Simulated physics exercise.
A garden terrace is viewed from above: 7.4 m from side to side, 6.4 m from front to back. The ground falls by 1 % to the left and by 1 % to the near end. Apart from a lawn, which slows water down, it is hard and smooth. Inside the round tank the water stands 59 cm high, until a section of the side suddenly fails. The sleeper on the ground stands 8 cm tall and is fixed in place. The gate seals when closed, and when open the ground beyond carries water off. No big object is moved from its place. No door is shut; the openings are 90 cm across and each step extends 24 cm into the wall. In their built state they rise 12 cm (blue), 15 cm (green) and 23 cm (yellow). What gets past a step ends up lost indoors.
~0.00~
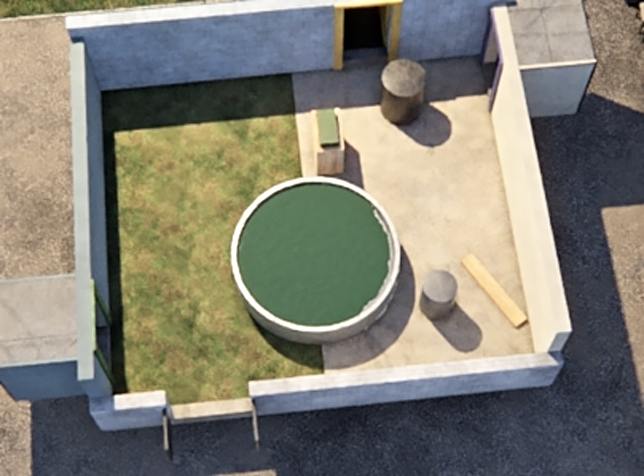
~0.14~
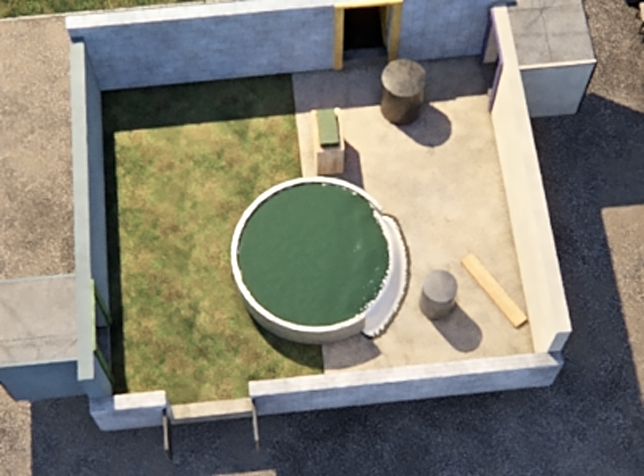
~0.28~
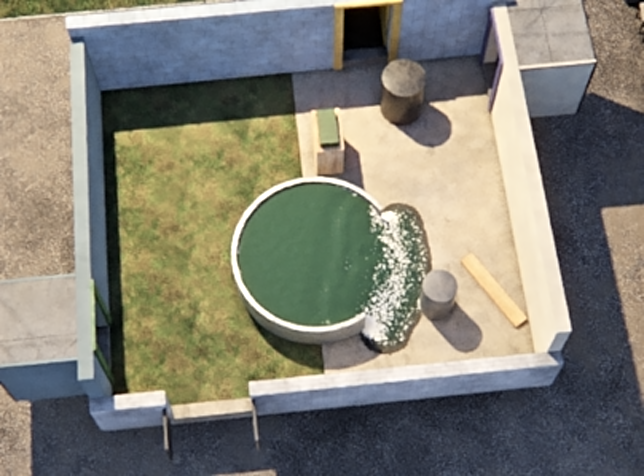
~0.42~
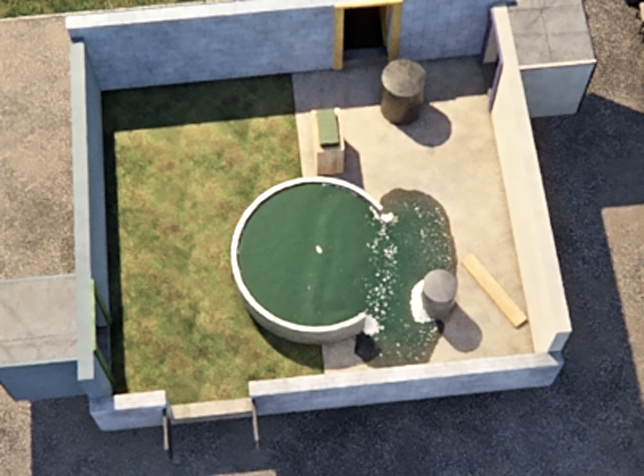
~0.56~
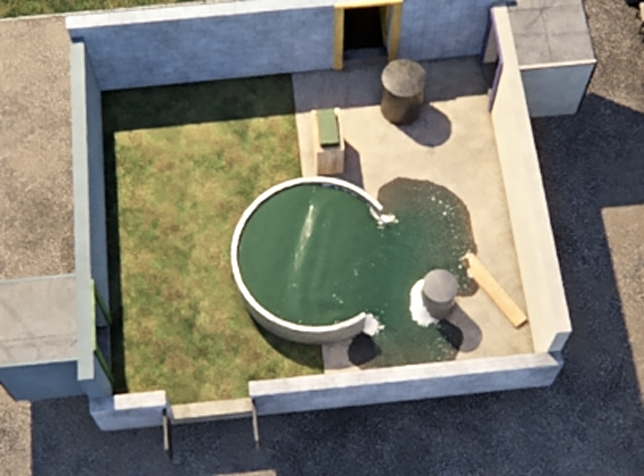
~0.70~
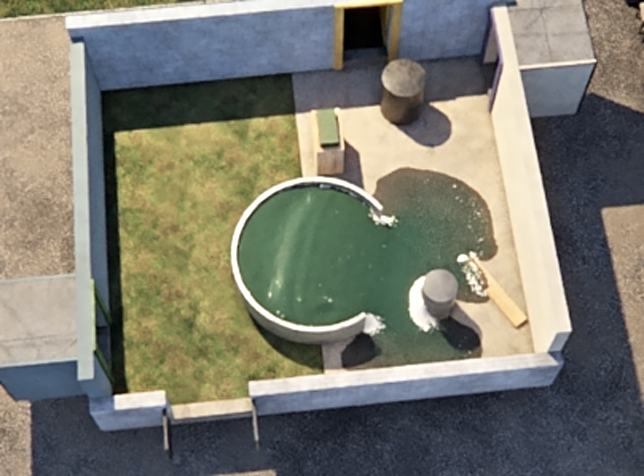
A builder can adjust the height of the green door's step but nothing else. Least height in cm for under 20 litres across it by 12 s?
Roughly 6.5 cm.
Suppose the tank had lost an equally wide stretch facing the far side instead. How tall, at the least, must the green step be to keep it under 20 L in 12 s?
It should stand roughly 8.0 cm high.
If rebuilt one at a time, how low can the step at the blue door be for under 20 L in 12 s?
Roughly 14.5 cm at the blue door.
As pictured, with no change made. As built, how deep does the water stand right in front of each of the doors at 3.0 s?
Blue door 8 cm, green door 0 cm, yellow door 0 cm.
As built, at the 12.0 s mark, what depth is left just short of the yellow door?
It stands about 7.0 centimetres deep.
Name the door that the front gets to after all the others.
The green door.
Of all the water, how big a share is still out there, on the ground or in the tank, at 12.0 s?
Share still there: Approx. 92 percent.
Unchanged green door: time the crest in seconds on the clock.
Some 6.5 s, more or less.
After 1.4 s water covers 25 % of the floor, deepest (43 cm) near (414, 301); it has not reached the green door.
After 3.0 s water covers 40 % of the floor, deepest (39 cm) near (422, 359); it has not reached the green door.
After 12.0 s water covers 100 % of the floor, deepest (15 cm) near (507, 370); 8 cm at the green door, 0 litres in over its 15 cm step.
At the green door as built, the water arrived by 5.6 s and peaked near 10 cm at 6.4 s.
Run again over the same 12 s with other heights there, 30 litres in over 6 cm, 6 litres over 8 cm. The limit of 20 litres is kept from about 6.5 cm up.
